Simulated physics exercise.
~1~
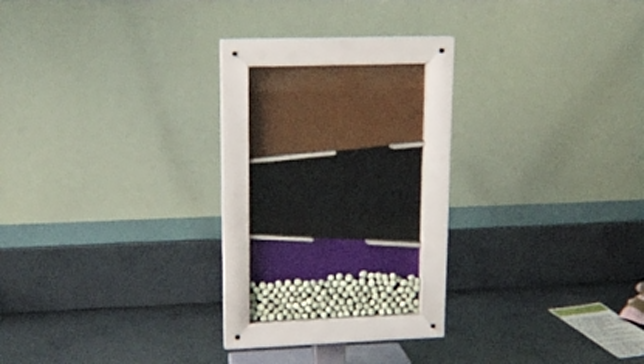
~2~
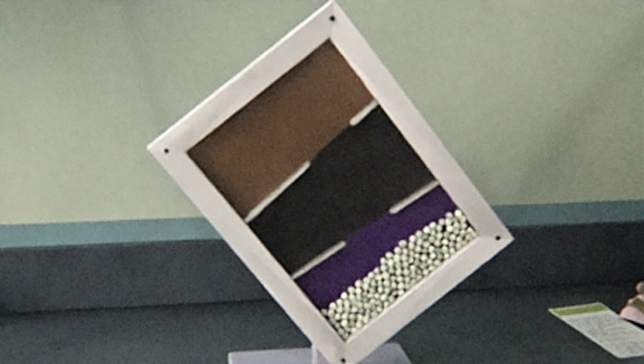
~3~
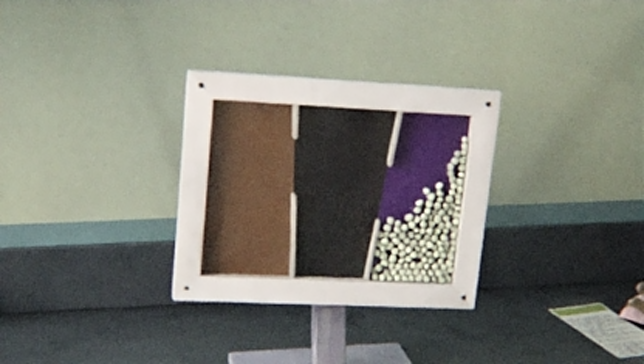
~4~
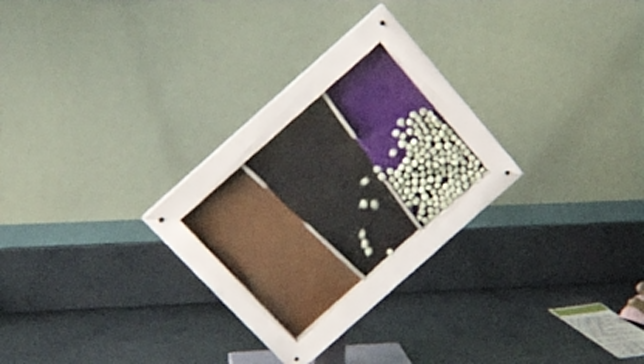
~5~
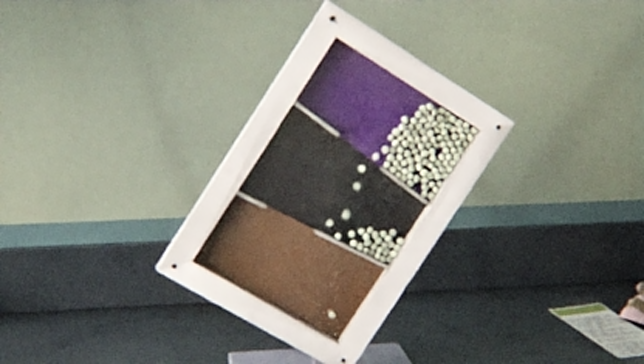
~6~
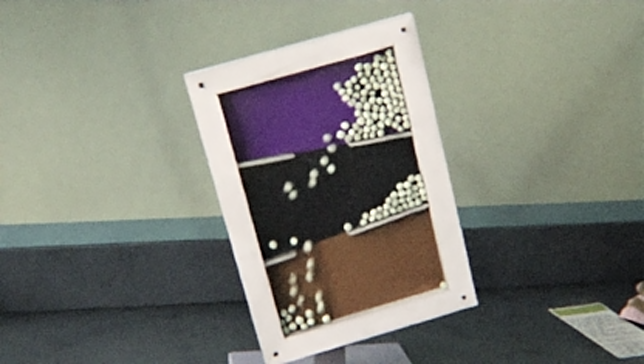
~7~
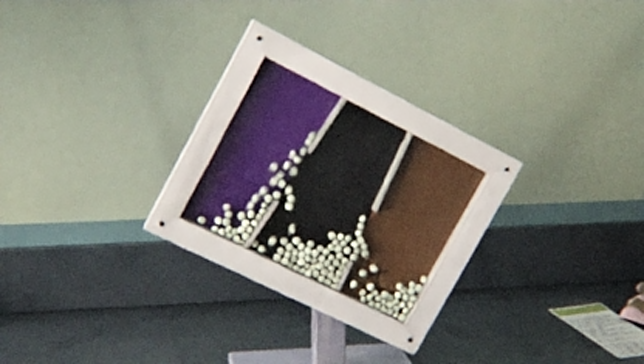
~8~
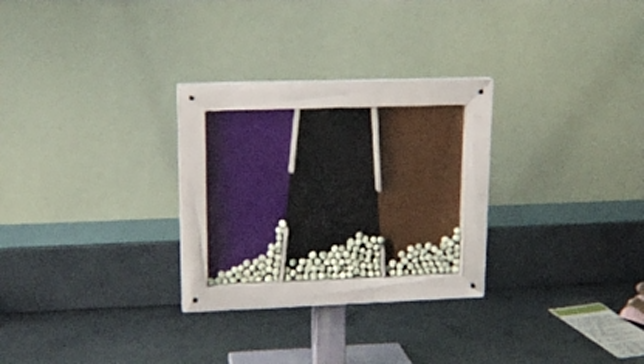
A white-framed, clear-faced case stands upright on a dark counter before a pale green wall, seen from the front by a still camera, with a green and white leaflet at the right. Its chambers are brown at the top, black in the middle and purple at the bottom, where small whitish pills lie heaped. The case turns anticlockwise on its stand, and the pills slide along the purple chamber. As purple rises to the top, they spill through gaps into black, then brown. It turns on until it rests sideways, with pills lying along the bottom of all three chambers, most in black.
